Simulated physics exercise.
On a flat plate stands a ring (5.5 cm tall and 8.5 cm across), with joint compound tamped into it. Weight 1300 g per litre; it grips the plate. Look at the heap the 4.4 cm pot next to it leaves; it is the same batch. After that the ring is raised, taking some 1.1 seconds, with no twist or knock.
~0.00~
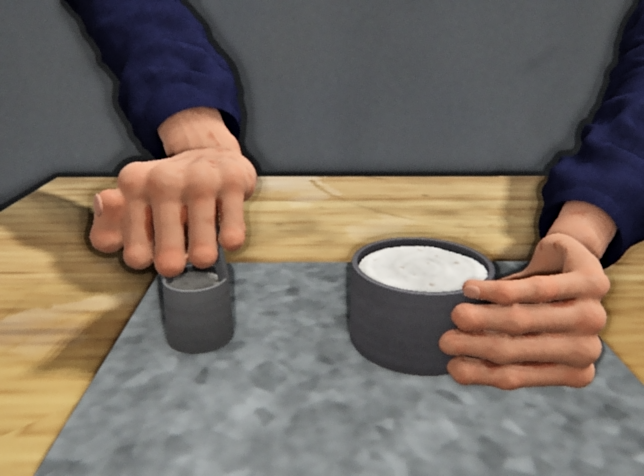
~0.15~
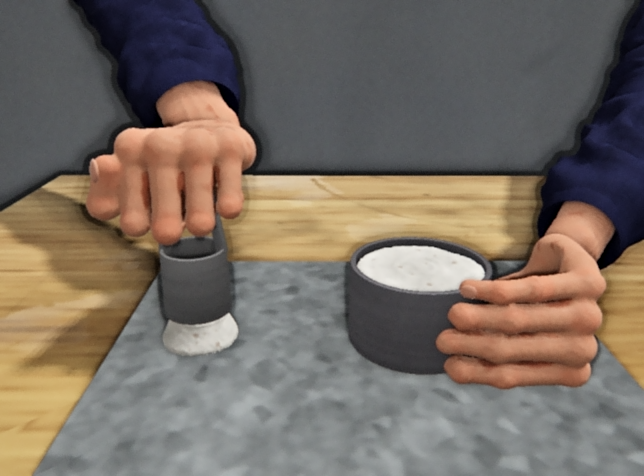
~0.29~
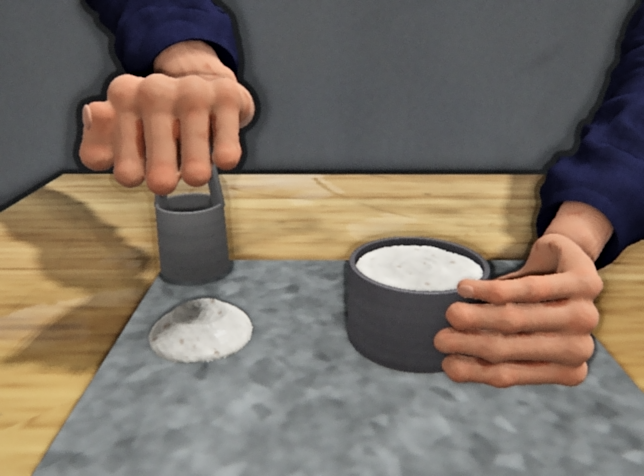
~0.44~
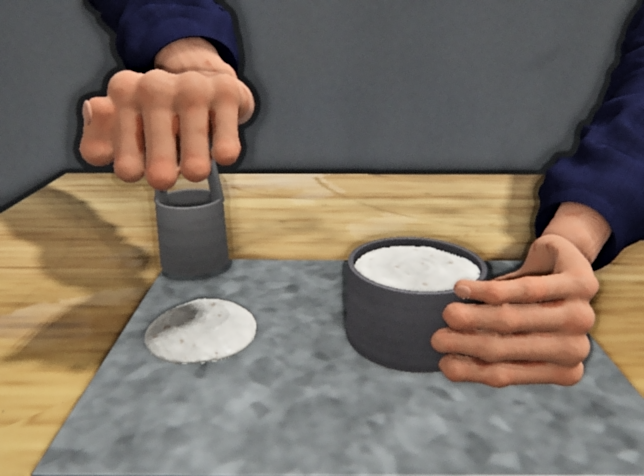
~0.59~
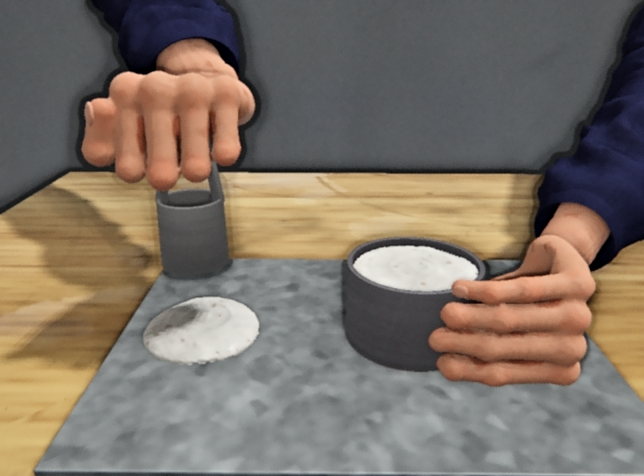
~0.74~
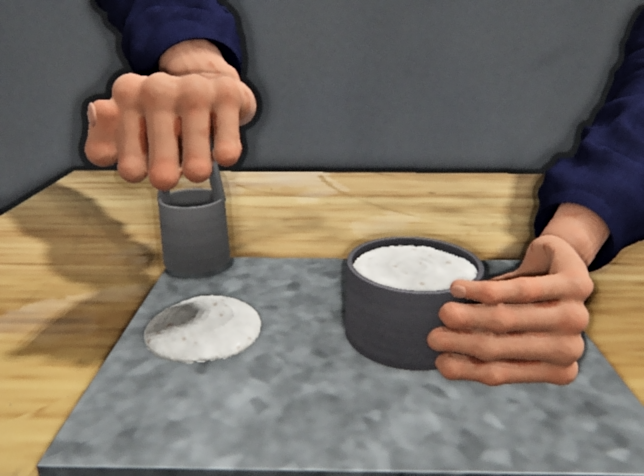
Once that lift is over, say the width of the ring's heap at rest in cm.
I'd say close to 18.5 cm.
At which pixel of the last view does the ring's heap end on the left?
I'd point to somewhere near (282, 337).
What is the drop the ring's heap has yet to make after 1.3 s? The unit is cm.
Lab note: About 0.5 cm.
After 1.0 s, the ring is up 1.2 cm; the joint compound has come down 0.4 cm to 5.1 cm and is 11 cm wide.
After 1.3 s, the ring is up 3.5 cm; the joint compound has come down 3.2 cm to 2.3 cm and is 16 cm wide.
After 1.6 s, the ring is up 5.9 cm; the joint compound has come down 3.5 cm to 2.0 cm and is 17 cm wide.
After 1.9 s, the ring is clear; the joint compound has come down 3.6 cm to 1.9 cm and is 18 cm wide.
After 3.1 s, at rest, the ring is clear; the joint compound has come down 3.6 cm to 1.9 cm and is 18 cm wide.
